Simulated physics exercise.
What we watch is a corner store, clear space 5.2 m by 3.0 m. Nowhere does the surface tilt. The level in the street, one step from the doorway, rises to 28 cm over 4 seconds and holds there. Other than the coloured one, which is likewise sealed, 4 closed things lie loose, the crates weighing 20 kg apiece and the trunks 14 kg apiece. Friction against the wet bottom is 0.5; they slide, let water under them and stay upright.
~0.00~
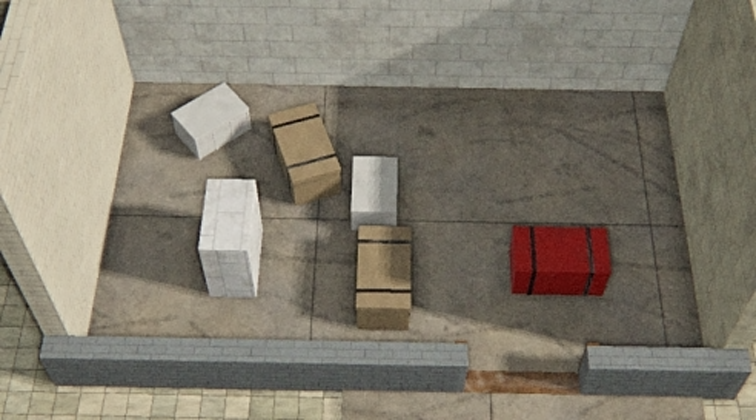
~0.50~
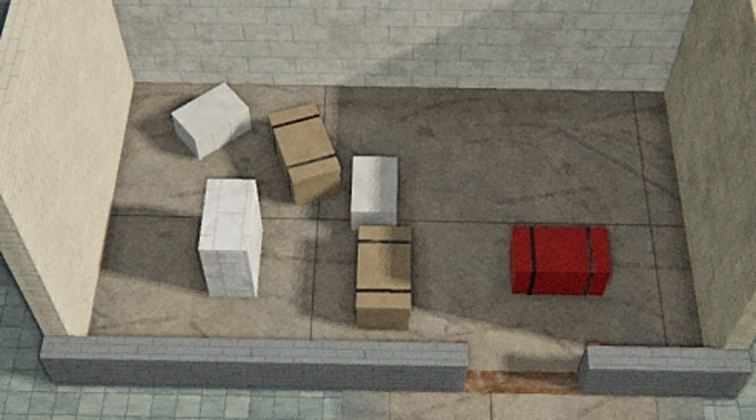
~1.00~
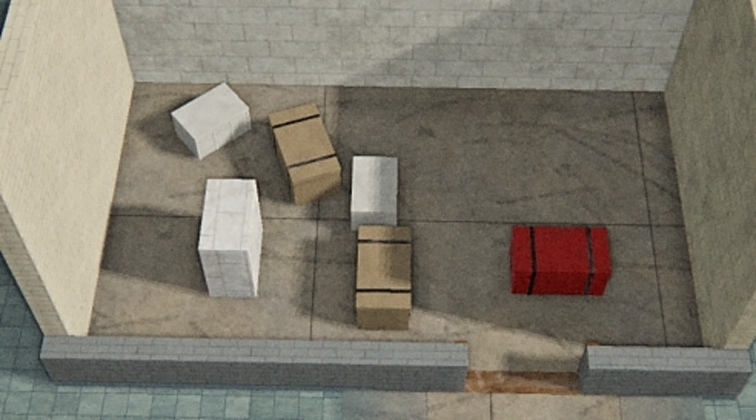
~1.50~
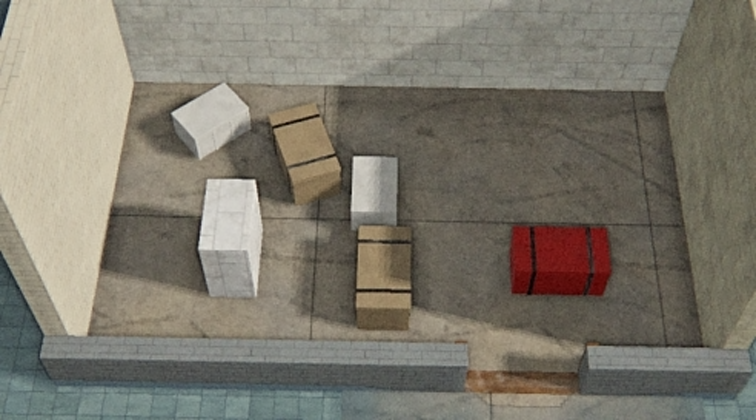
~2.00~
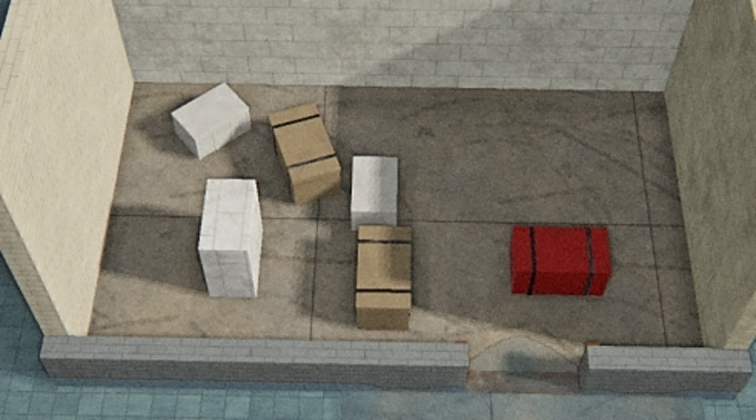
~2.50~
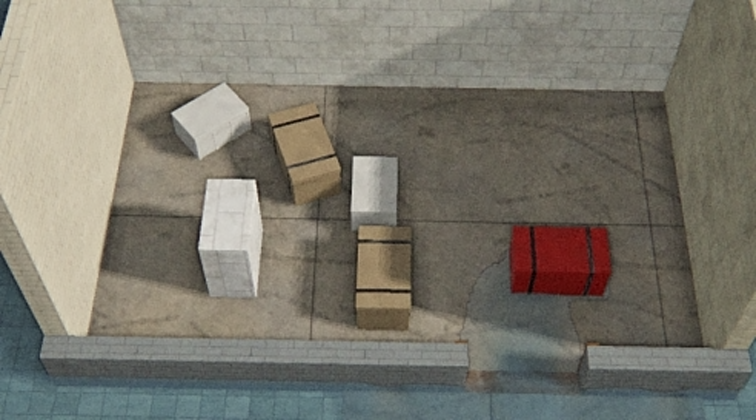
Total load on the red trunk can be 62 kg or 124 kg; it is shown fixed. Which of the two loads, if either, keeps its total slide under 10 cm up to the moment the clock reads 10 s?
I'd say it needs the heavier one.
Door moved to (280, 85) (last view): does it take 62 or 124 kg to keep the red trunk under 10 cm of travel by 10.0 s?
Short version: The light mass is sufficient.
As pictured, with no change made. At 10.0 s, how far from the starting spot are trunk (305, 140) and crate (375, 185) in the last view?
Net displacement, in order: 120 cm; 150 cm.
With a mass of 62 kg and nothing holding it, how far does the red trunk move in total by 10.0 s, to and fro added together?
It would cover some 80 cm all told.
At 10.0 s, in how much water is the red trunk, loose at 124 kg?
Something like 11 centimetres.
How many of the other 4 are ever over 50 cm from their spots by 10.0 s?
By my tally, 4.
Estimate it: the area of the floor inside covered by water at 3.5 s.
Close to 3.0 m2, I'd say.
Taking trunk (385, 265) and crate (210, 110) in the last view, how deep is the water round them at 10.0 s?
First about 6 cm, second about 12 cm.
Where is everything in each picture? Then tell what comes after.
In the first frame, the red trunk at (562, 249), on the bottom; 0.0 m2 under water; 0 of 5 have shifted.
In the second frame, the red trunk at (562, 249) rests on the ground; 0.0 m2 under water; 0 of 5 have shifted.
In the third frame, the red trunk at (562, 249), on the bottom; water covers 0.0 m2; 0 of 5 have shifted.
In the fourth frame, the red trunk at (562, 249) rests on the ground; water covers 0.0 m2; 0 of 5 have shifted.
In the fifth frame, the red trunk at (562, 249) rests on the ground; 0.2 m2 under water; 0 of 5 have shifted.
In the sixth frame, the red trunk at (562, 249), on the bottom; water covers 0.7 m2; 0 of 5 have shifted.
After 3.5 s the red trunk would be 0 cm from its start with 62 kg and 0 cm from its start with 124 kg; 6 cm of water round it then.
After 4.5 s the red trunk would be 3 cm from its start with 62 kg and 0 cm from its start with 124 kg; 8 cm of water round it then.
After 7.0 s the red trunk would be 46 cm from its start with 62 kg and 0 cm from its start with 124 kg; 8 cm of water round it then.
After 10.0 s the red trunk would be 84 cm from its start with 62 kg and 0 cm from its start with 124 kg; 11 cm of water round it then.
